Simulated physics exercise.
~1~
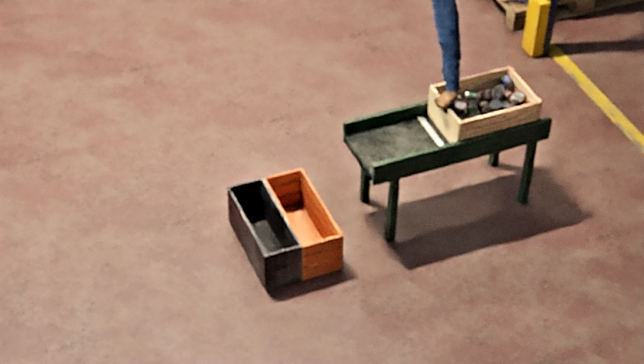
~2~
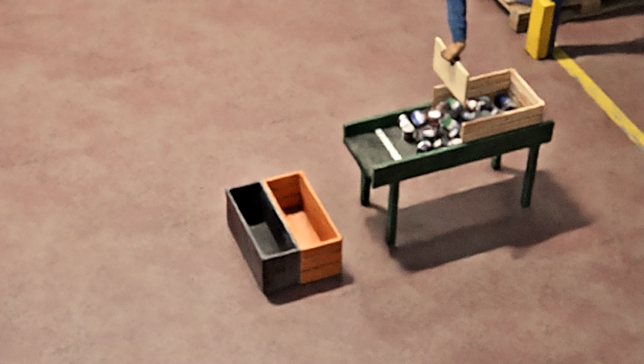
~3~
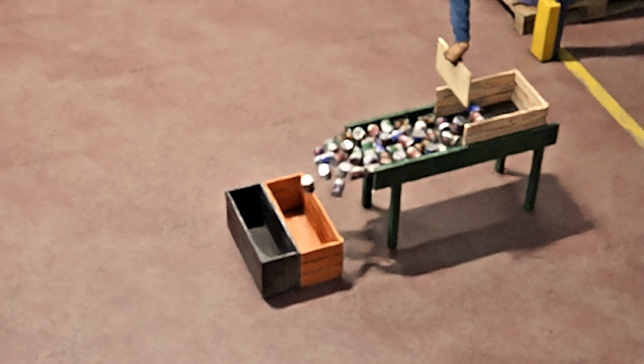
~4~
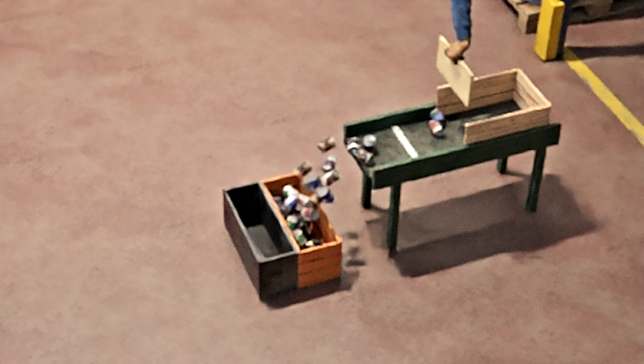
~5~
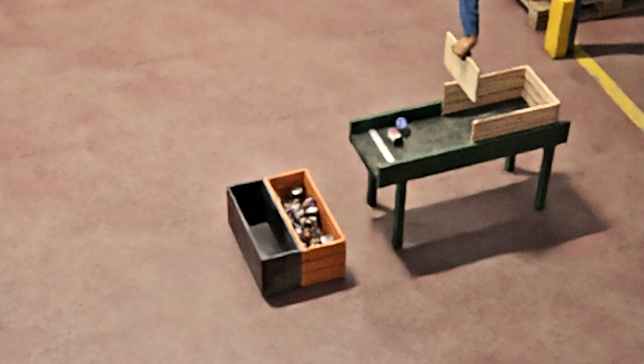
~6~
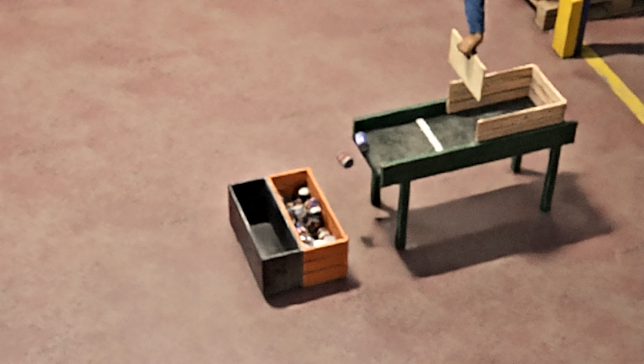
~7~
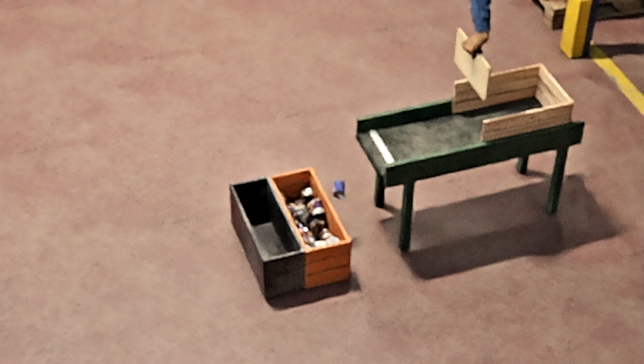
A green conveyor belt carried a heap of small tins left once a hand lifted the gate of the wooden pen, and they spilled off the end, nearly all into the orange tote, with a last straggler dropping short while the black bin stayed empty.
